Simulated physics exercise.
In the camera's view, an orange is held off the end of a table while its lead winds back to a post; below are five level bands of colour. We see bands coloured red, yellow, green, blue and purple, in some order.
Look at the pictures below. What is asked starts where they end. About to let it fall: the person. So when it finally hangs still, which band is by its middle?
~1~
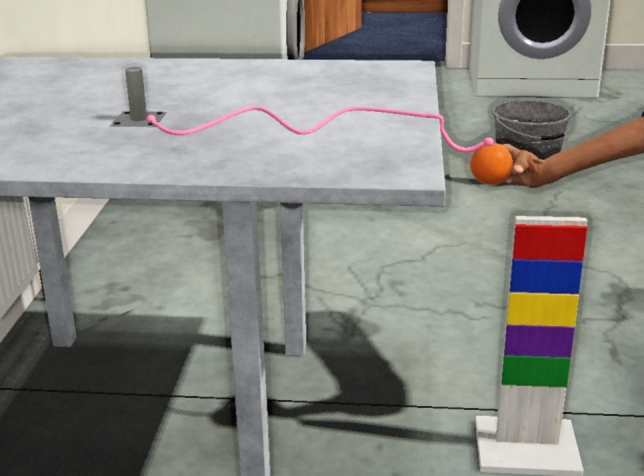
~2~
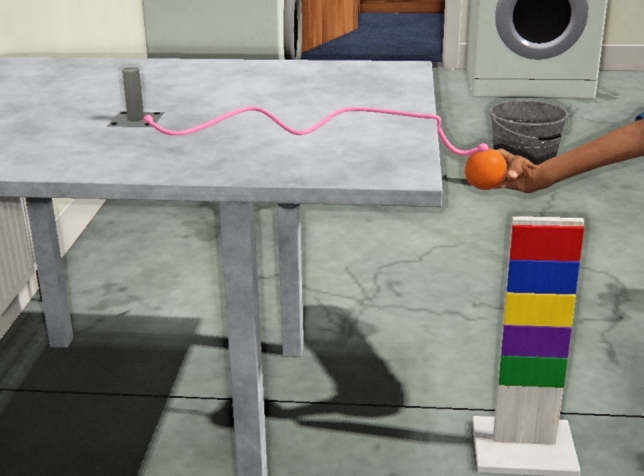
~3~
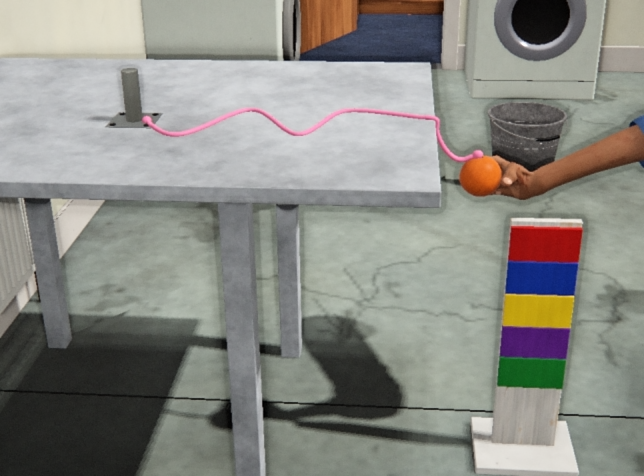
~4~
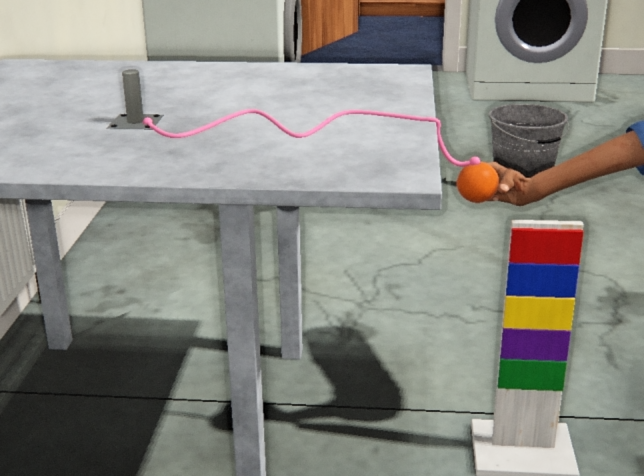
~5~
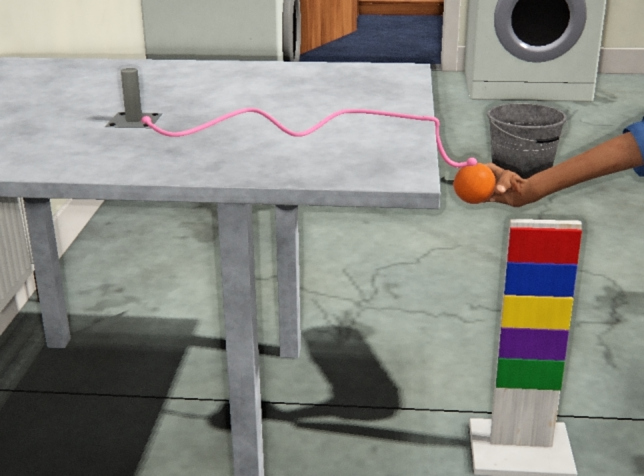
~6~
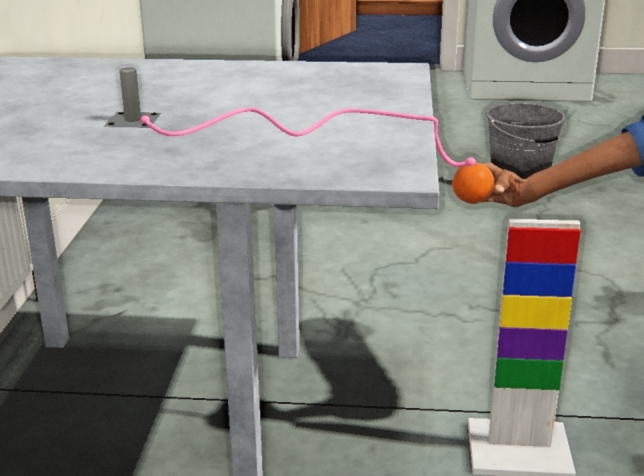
At purple.
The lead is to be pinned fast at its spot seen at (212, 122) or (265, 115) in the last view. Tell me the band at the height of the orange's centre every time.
Each in turn comes out as yellow, blue.
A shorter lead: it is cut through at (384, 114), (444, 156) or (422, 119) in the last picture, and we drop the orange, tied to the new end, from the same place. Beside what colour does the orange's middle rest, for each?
In order of the tries: Red; then yellow; then blue.
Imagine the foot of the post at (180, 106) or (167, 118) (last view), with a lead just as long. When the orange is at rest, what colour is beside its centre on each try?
Trial 1 - green; trial 2 - green.
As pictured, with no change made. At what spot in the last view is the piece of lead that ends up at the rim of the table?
Around (316, 127).
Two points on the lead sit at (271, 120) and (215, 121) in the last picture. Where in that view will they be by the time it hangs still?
At (351, 121) for the first, at (260, 120) for the second.
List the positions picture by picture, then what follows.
Orange (492, 164); red (550, 244); blue (546, 278); yellow (543, 311); purple (539, 342); green (536, 373), in the first frame.
Orange (486, 169); lead through (168, 133) (234, 113) (284, 126) (333, 116) (411, 115), in the second frame.
Orange (481, 176), in the third frame.
Orange (478, 182); lead through (167, 135) (234, 116) (283, 129) (332, 118) (411, 118), in the fourth frame.
Orange (475, 183), in the fifth frame.
Orange (473, 183); lead through (165, 133) (232, 114) (281, 128) (330, 117) (408, 117), in the sixth frame.
Soon after, orange near (452, 337); level with purple.
After that, orange near (399, 333); level with purple.
And then, orange near (435, 337); level with purple.
In the end, orange near (421, 337); level with purple. Its centre hangs level with the purple band.
